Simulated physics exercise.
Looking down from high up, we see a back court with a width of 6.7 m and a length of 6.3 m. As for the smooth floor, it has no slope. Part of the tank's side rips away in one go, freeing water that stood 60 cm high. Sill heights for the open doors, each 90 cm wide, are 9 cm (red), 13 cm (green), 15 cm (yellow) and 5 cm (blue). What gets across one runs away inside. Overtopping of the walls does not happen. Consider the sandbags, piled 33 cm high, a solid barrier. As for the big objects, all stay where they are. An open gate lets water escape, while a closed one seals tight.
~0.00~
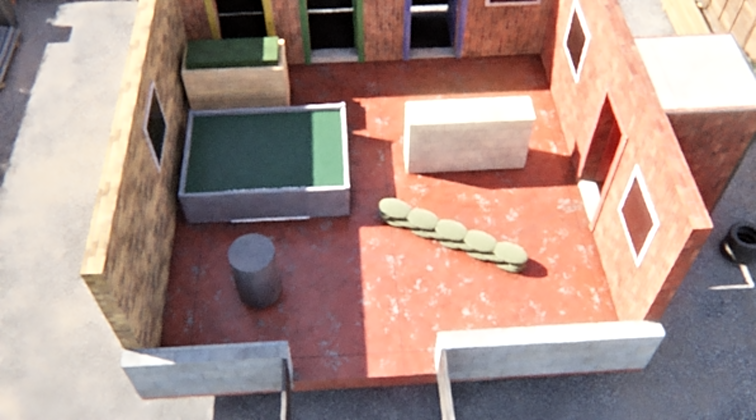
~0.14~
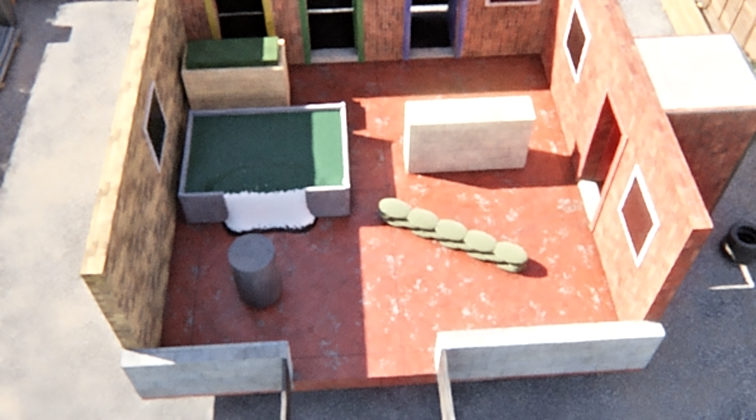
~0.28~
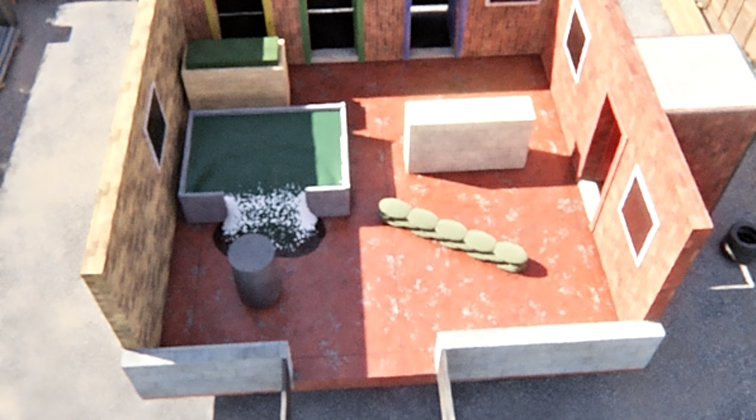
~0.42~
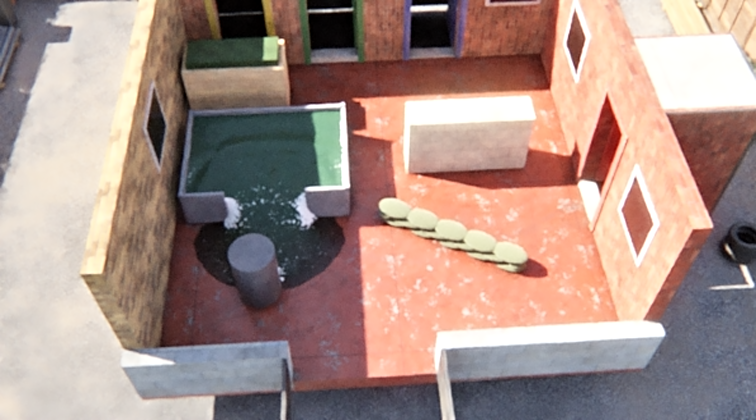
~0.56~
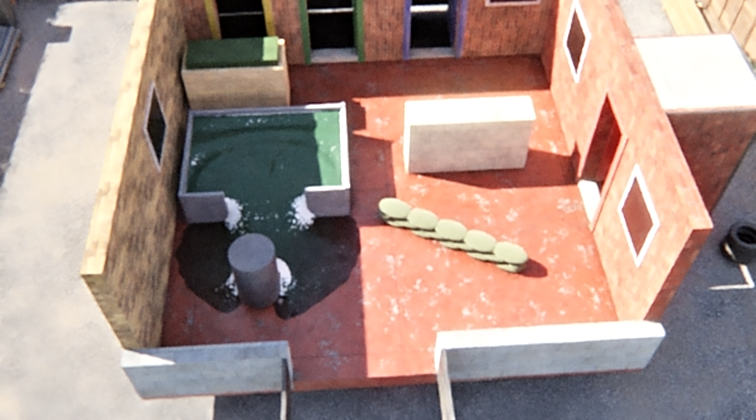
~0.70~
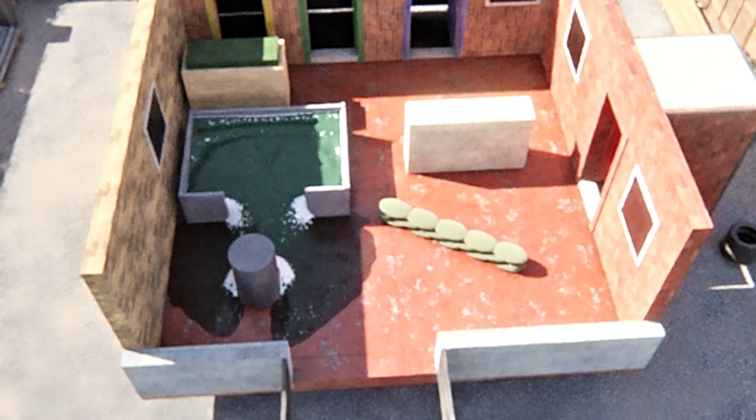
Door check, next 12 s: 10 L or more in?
Red door no, green door no, yellow door no, blue door no.
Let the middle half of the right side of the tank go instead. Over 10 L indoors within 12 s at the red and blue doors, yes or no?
Measured against that limit, red comes out beyond it and blue comes out beyond it.
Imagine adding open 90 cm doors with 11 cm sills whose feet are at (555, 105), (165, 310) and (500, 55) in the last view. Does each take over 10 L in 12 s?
Note, doorways in listed order: Stays short, goes beyond, stays short.
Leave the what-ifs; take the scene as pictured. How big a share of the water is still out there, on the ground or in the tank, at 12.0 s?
Some 72 in a hundred.
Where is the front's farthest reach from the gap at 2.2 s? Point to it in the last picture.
I'd mark it close to (541, 351).
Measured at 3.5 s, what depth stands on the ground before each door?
Depths in centimetres - red: 0, green: 0, yellow: 0, blue: 0.
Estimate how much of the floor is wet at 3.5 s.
Wet share: About 40 %.
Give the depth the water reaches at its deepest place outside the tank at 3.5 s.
Some 26 cm deep.
After 1.4 s water covers 20 % of the floor and is deepest (43 cm) near (265, 270); red door not reached, green door not reached, yellow door not reached, blue door not reached.
After 2.2 s water covers 30 % of the floor and is deepest (36 cm) near (157, 373); red door not reached, green door not reached, yellow door not reached, blue door not reached.
After 3.5 s water covers 40 % of the floor and is deepest (26 cm) near (265, 270); red door not reached, green door not reached, yellow door not reached, blue door not reached.
After 7.0 s water covers 65 % of the floor and is deepest (14 cm) near (524, 329); red door 6 cm at the sill, 0 L in, green door not reached, yellow door 2 cm at the sill, 0 L in, blue door not reached.
After 12.0 s water covers 90 % of the floor and is deepest (8 cm) near (516, 352); red door 4 cm at the sill, 0 L in, green door 6 cm at the sill, 0 L in, yellow door 1 cm at the sill, 0 L in, blue door 4 cm at the sill, 0 L in.
